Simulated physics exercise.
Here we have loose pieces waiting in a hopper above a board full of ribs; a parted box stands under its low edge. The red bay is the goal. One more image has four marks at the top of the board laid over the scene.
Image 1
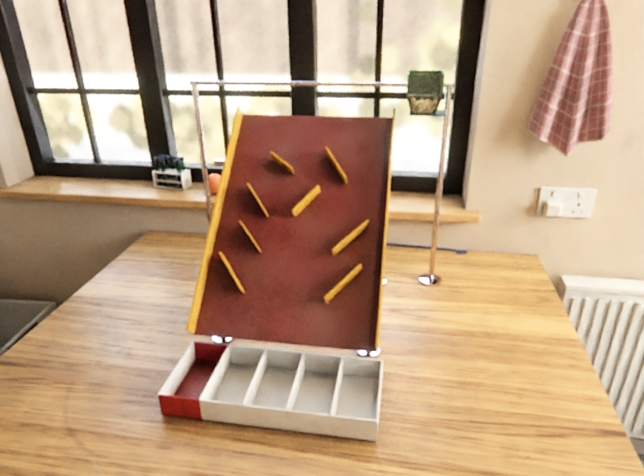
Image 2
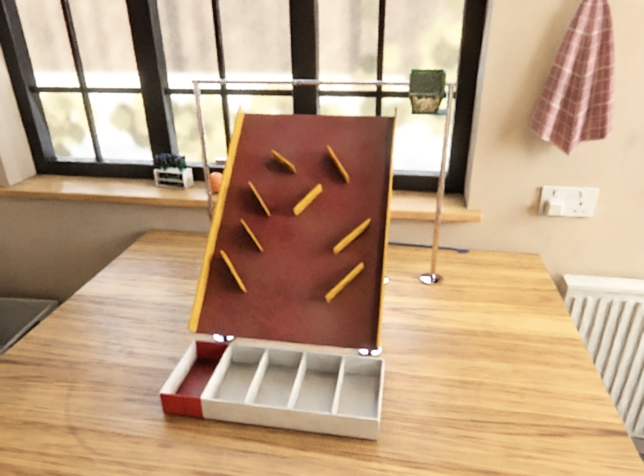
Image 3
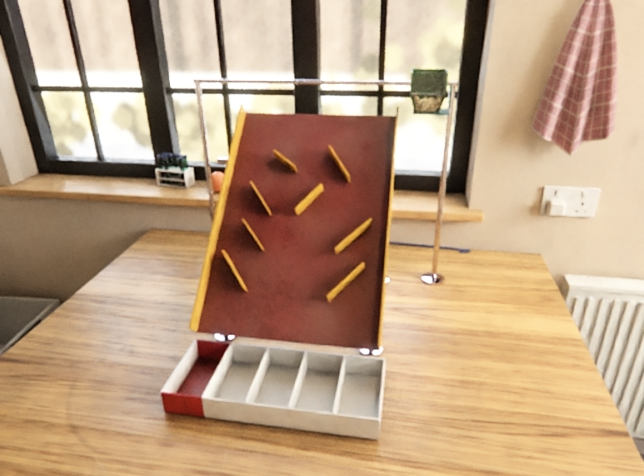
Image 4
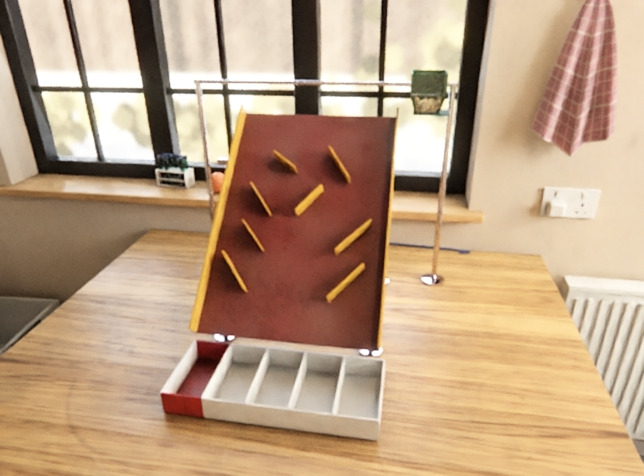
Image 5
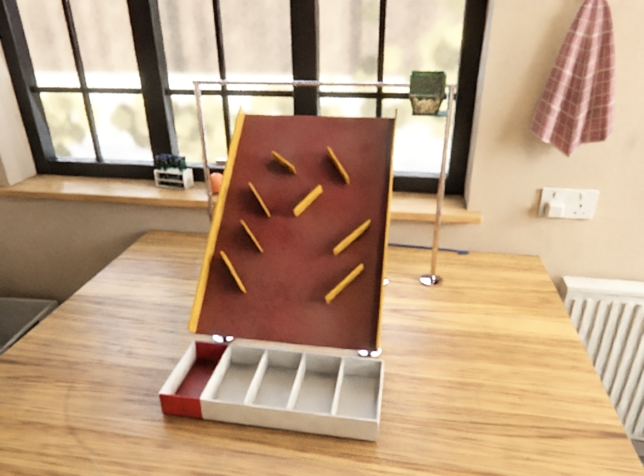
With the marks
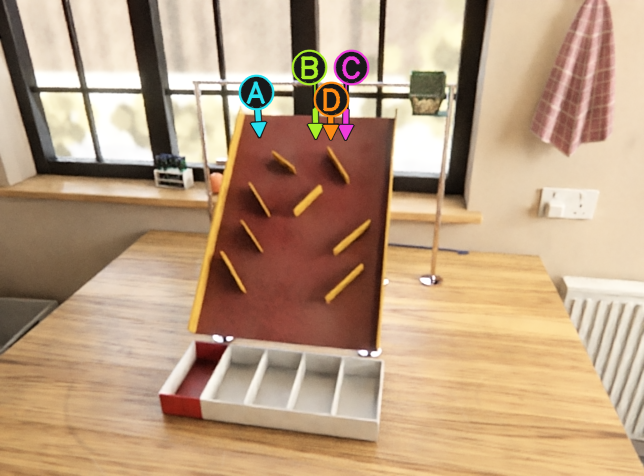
Tilted red board with yellow ribs standing motionless above a parted tray with one red bay, on a wooden table by a window.
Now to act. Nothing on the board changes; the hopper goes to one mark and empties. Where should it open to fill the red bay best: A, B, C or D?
Mark A.
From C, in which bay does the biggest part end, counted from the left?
The third.
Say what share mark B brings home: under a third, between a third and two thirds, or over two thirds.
It is under a third.
On the marked copy, mark A meets the board at (259, 131); mark B meets the board at (315, 133); mark C meets the board at (345, 134); mark D meets the board at (330, 134).
If A is chosen, roughly a third in the red bay, roughly half in other bays, about a tenth outside the box.
If B is chosen, not one piece in the red bay, almost all in other bays, just a few held on the board.
If C is chosen, not one piece in the red bay, almost all in other bays, about a tenth outside the box.
If D is chosen, not one piece in the red bay, almost all in other bays, just a few outside the box.
